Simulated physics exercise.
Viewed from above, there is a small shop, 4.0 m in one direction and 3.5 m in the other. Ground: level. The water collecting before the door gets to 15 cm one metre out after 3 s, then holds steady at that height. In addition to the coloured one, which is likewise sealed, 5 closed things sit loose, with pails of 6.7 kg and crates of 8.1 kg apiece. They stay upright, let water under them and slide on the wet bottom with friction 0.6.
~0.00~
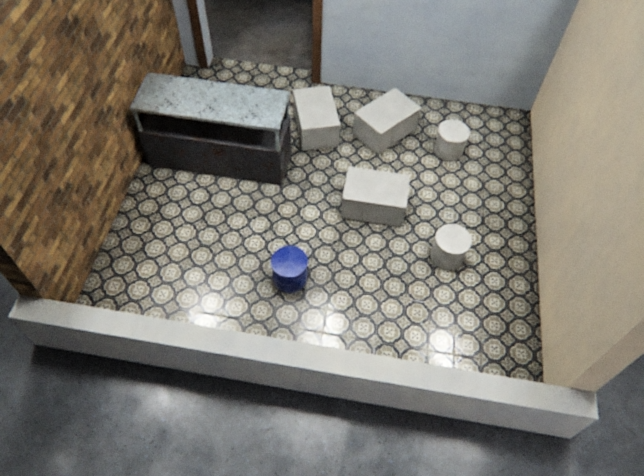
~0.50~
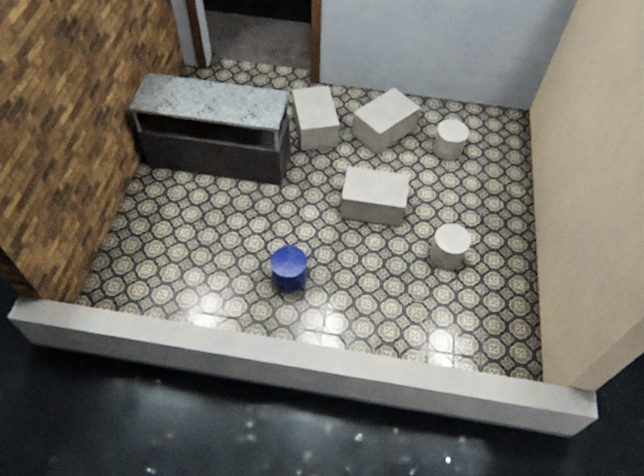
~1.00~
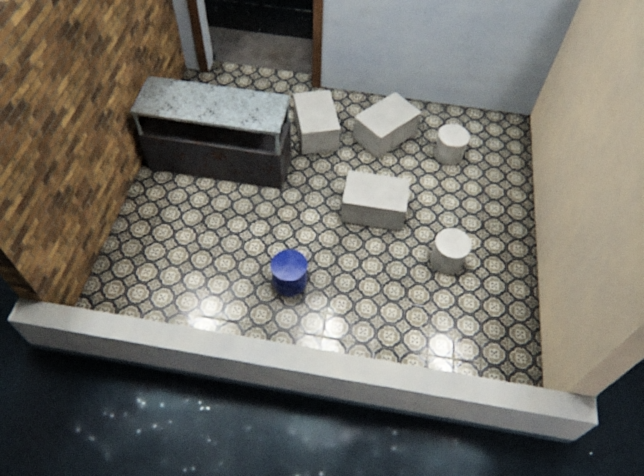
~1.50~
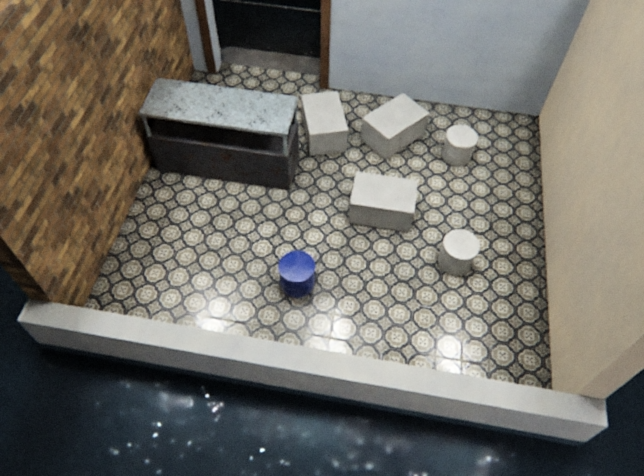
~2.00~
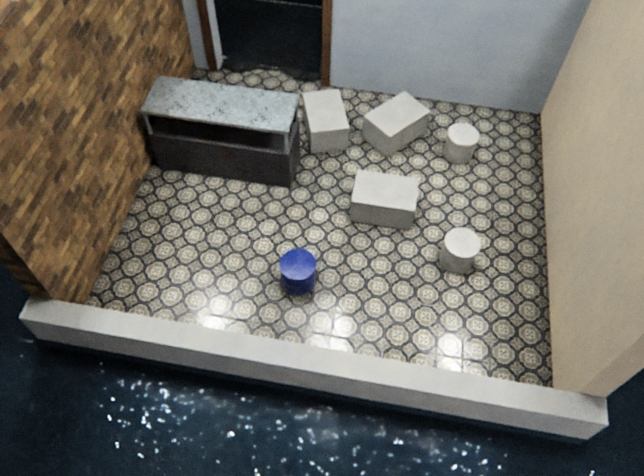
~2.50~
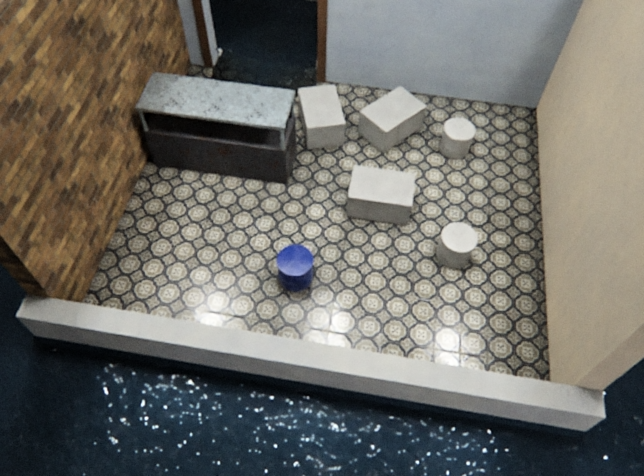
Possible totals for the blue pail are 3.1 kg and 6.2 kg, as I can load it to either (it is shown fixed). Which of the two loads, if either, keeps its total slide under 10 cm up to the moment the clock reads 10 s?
It is going to need just the smaller figure.
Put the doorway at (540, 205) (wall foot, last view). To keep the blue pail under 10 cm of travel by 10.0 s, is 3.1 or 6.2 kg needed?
Under that change the large mass is required.
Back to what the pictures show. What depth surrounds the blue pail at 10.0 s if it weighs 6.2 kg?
Something like 3 centimetres.
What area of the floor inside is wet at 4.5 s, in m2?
Roughly 3.5 m2.
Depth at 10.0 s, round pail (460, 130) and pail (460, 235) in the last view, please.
Close to 7 and 5 centimetres.
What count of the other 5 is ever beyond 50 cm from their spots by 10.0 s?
By my tally, 2.
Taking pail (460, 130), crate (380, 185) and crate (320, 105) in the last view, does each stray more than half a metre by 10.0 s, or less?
In that order: Below, beyond, beyond.
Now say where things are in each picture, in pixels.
The first picture shows the blue pail at (289, 261) rests on the ground; water covers 0.0 m2; 0 of 6 have shifted.
The second picture shows the blue pail at (289, 261), on the bottom; 0.0 m2 under water; 0 of 6 have shifted.
The third picture shows the blue pail at (289, 265), on the bottom; 0.0 m2 under water; 0 of 6 have shifted.
The fourth picture shows the blue pail at (297, 266) rests on the ground; 0.0 m2 under water; 0 of 6 have shifted.
The fifth picture shows the blue pail at (298, 264) rests on the ground; water covers 0.0 m2; 0 of 6 have shifted.
The sixth picture shows the blue pail at (295, 260) rests on the ground; water covers 0.5 m2; 0 of 6 have shifted.
After 3.5 s the blue pail would be 0 cm from its start with 3.1 kg and 0 cm from its start with 6.2 kg; 0 cm of water round it then.
After 4.5 s the blue pail would be 0 cm from its start with 3.1 kg and 0 cm from its start with 6.2 kg; 0 cm of water round it then.
After 7.0 s the blue pail would be 0 cm from its start with 3.1 kg and 0 cm from its start with 6.2 kg; 1 cm of water round it then.
After 10.0 s the blue pail would be 0 cm from its start with 3.1 kg and 0 cm from its start with 6.2 kg; 3 cm of water round it then.
